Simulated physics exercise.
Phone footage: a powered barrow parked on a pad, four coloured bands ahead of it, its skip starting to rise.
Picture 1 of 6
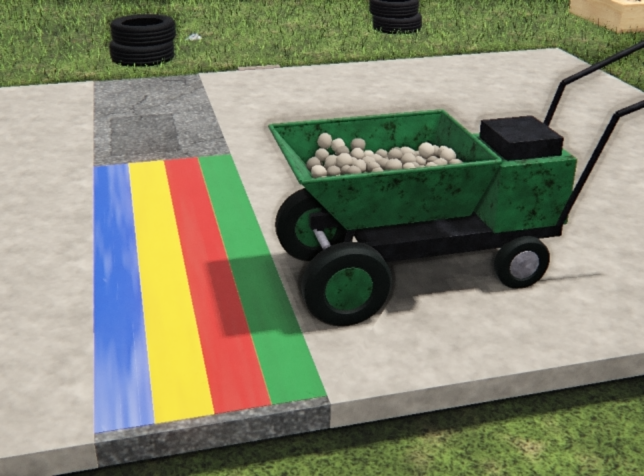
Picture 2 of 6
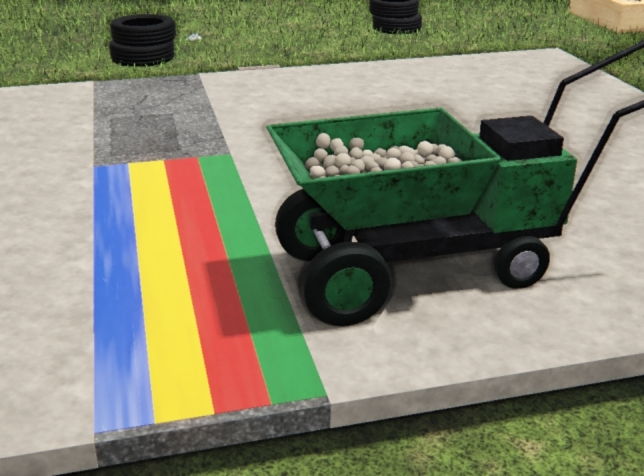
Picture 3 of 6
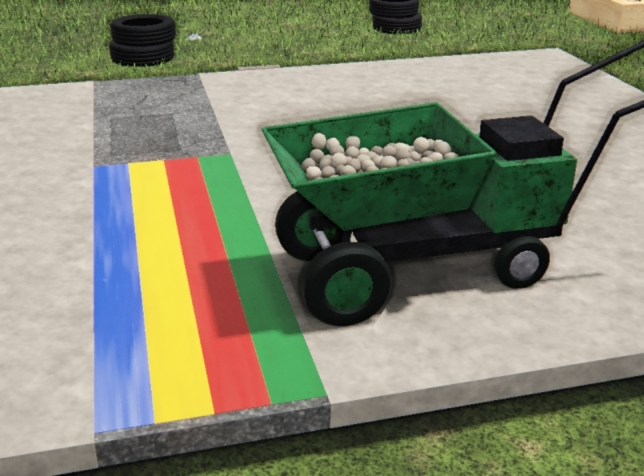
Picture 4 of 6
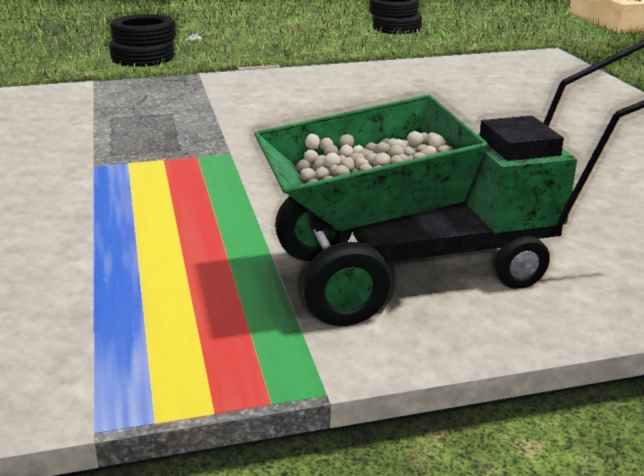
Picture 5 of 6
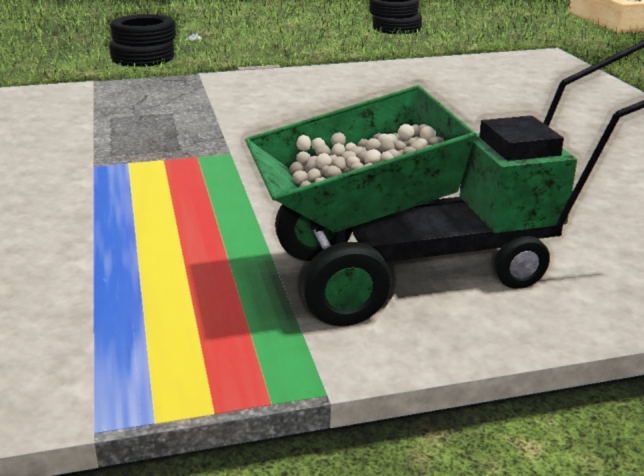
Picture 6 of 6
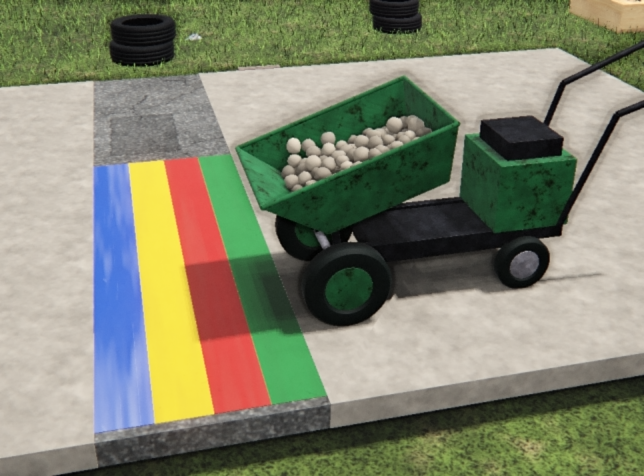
The video shows a green powered barrow loaded with pale, rounded stones standing on a paved pad beside blue, yellow, red and green bands, as its skip gradually tilts forward to the left, its rear end rising while the wheels stay still.
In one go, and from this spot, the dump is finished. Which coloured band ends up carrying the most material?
The yellow band.
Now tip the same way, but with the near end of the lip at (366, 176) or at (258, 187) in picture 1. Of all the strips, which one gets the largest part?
Well, from the first place it would be the red strip, and from the second the strip in blue.
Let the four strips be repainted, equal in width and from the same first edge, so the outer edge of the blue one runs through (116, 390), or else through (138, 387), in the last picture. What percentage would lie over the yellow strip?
Shares in order: Close to 30 %; close to 30 %.
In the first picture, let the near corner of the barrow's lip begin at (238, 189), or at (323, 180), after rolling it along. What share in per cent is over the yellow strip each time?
The shares come out close to 10 and 40 per cent, in that order.
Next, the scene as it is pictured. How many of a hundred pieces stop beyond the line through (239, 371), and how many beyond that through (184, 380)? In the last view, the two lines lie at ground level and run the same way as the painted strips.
80 and 50 in a hundred.
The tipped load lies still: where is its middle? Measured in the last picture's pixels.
Somewhere around (155, 305) in the last picture.
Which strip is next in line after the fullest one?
Second: Blue.
Shortly afterwards, skip tipped steeply; the whole lot in the skip.
Next, skip tipped right over; near two thirds in the skip; a little over the red strip; near a third over the yellow strip; only a few over the blue strip.
Some moments later, skip tipped right over; near a quarter in the skip; a little over the red strip; near a third over the yellow strip; near a quarter over the blue strip; a little off the paint.
In the end, skip tipped right over; near a quarter in the skip; none at all over the green strip; a little over the red strip; near a third over the yellow strip; near a quarter over the blue strip; a little off the paint.
